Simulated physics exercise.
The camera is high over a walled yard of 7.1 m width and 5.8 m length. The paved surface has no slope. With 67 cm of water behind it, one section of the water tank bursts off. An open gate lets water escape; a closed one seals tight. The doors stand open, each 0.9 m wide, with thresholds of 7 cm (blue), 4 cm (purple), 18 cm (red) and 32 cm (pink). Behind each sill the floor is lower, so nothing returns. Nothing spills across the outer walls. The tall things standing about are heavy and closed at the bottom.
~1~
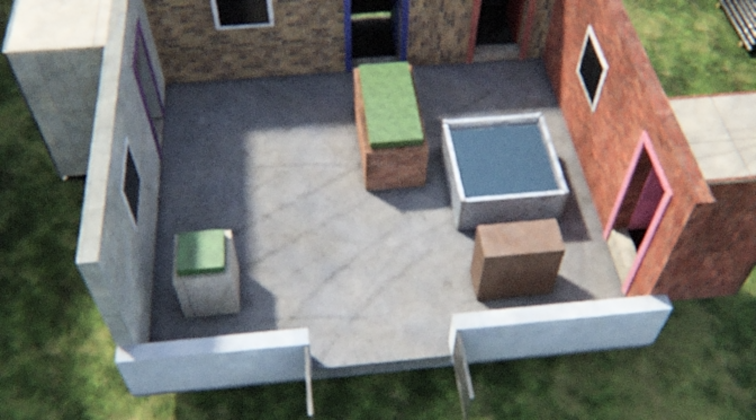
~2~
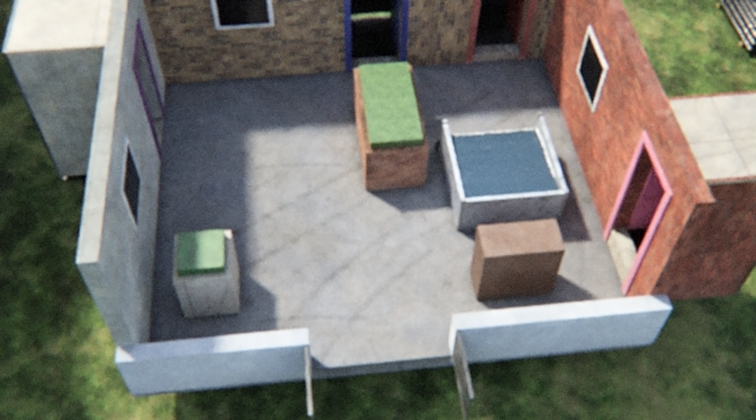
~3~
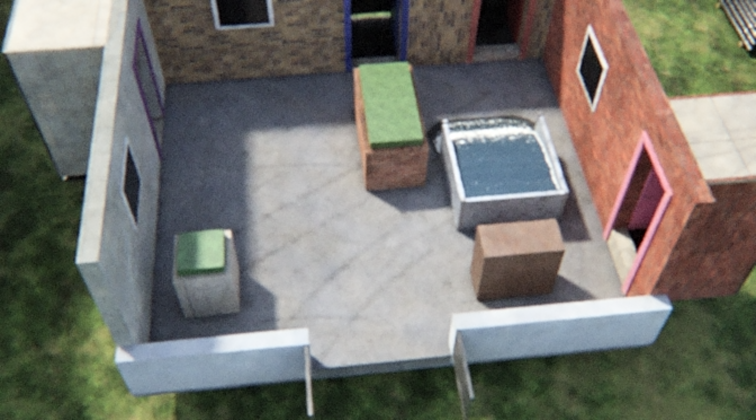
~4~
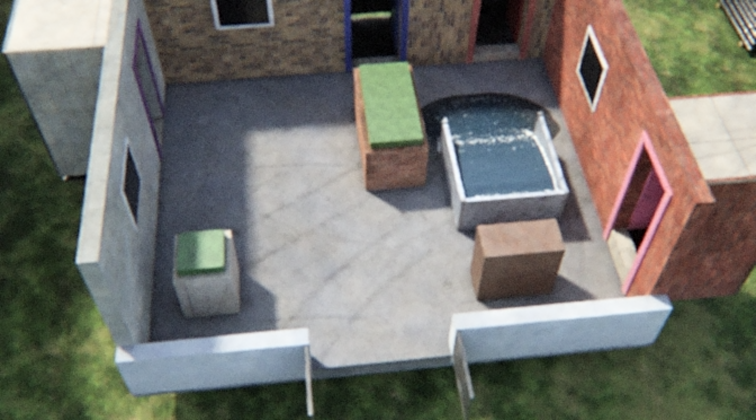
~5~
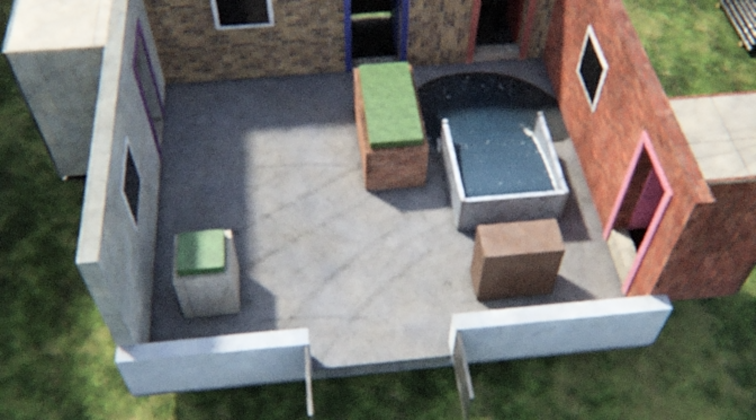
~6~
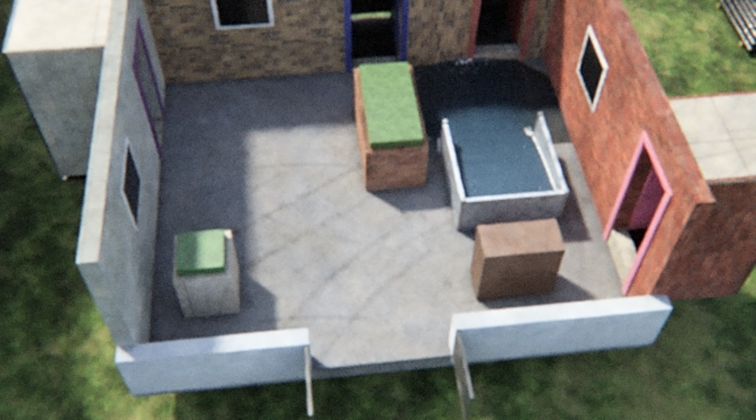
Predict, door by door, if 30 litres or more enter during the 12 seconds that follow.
Door by door: At the blue door it exceeds the limit; at the purple door it exceeds the limit; at the red door it goes over the limit; at the pink door it stays under the limit.
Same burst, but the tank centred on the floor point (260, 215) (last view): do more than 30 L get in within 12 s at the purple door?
Then: Purple above.
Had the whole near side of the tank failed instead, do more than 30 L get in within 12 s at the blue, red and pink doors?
Against that limit: Blue below, red under, pink under.
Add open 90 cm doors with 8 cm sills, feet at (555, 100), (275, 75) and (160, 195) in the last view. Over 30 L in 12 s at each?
In turn: Over, not over, below.
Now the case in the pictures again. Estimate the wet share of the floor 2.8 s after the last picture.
Near 40 per cent is wet.
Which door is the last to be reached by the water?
The pink one.
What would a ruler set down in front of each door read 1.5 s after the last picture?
In cm: Blue 15, purple 0, red 31, pink 0.
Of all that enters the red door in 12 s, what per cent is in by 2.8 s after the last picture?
About 100 per cent.
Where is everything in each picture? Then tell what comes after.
In the first picture, still water, 67 cm deep, in the water tank at (503, 159).
In the second picture, water pours out on the water tank's far side and has run 0.8 m, to a hidden place; typically 9 cm deep outside, 67 cm at the water tank's back.
In the third picture, water pours out on the water tank's far side and has run 1.0 m, to (430, 139); typically 10 cm deep outside, 66 cm at the water tank's back.
In the fourth picture, water pours out on the water tank's far side and has run 1.4 m, to a hidden place; typically 9 cm deep outside, 59 cm at the water tank's back.
In the fifth picture, the front is at (497, 76), 1.9 m from the gap on the water tank's far side; 4.0 m2 of floor is under water; 57 cm left at the back of the water tank.
In the sixth picture, water pours out on the water tank's far side and has run 2.4 m, to (424, 66); typically 6 cm deep outside, 53 cm at the water tank's back.
Then, 0.7 s after the last picture water covers 20 % of the floor and is deepest (38 cm) near (521, 61); blue door 15 cm at the sill, 4 L in, purple door not reached, red door 33 cm at the sill, 34 L in, pink door not reached.
Then, 1.5 s after the last picture water covers 25 % of the floor and is deepest (32 cm) near (478, 77); blue door 15 cm at the sill, 30 L in, purple door not reached, red door 31 cm at the sill, 90 L in, pink door not reached.
Then, 2.8 s after the last picture water covers 40 % of the floor and is deepest (19 cm) near (419, 117); blue door 10 cm at the sill, 54 L in, purple door 7 cm at the sill, 0 L in, red door 15 cm at the sill, 120 L in, pink door not reached.
Then, 6.3 s after the last picture water covers 65 % of the floor and is deepest (10 cm) near (620, 323); blue door 5 cm at the sill, 62 L in, purple door 7 cm at the sill, 48 L in, red door 7 cm at the sill, 121 L in, pink door 4 cm at the sill, 0 L in.
Then, 11.3 s after the last picture water covers 95 % of the floor and is deepest (7 cm) near (495, 70); blue door 4 cm at the sill, 62 L in, purple door 3 cm at the sill, 57 L in, red door 7 cm at the sill, 121 L in, pink door 4 cm at the sill, 0 L in.
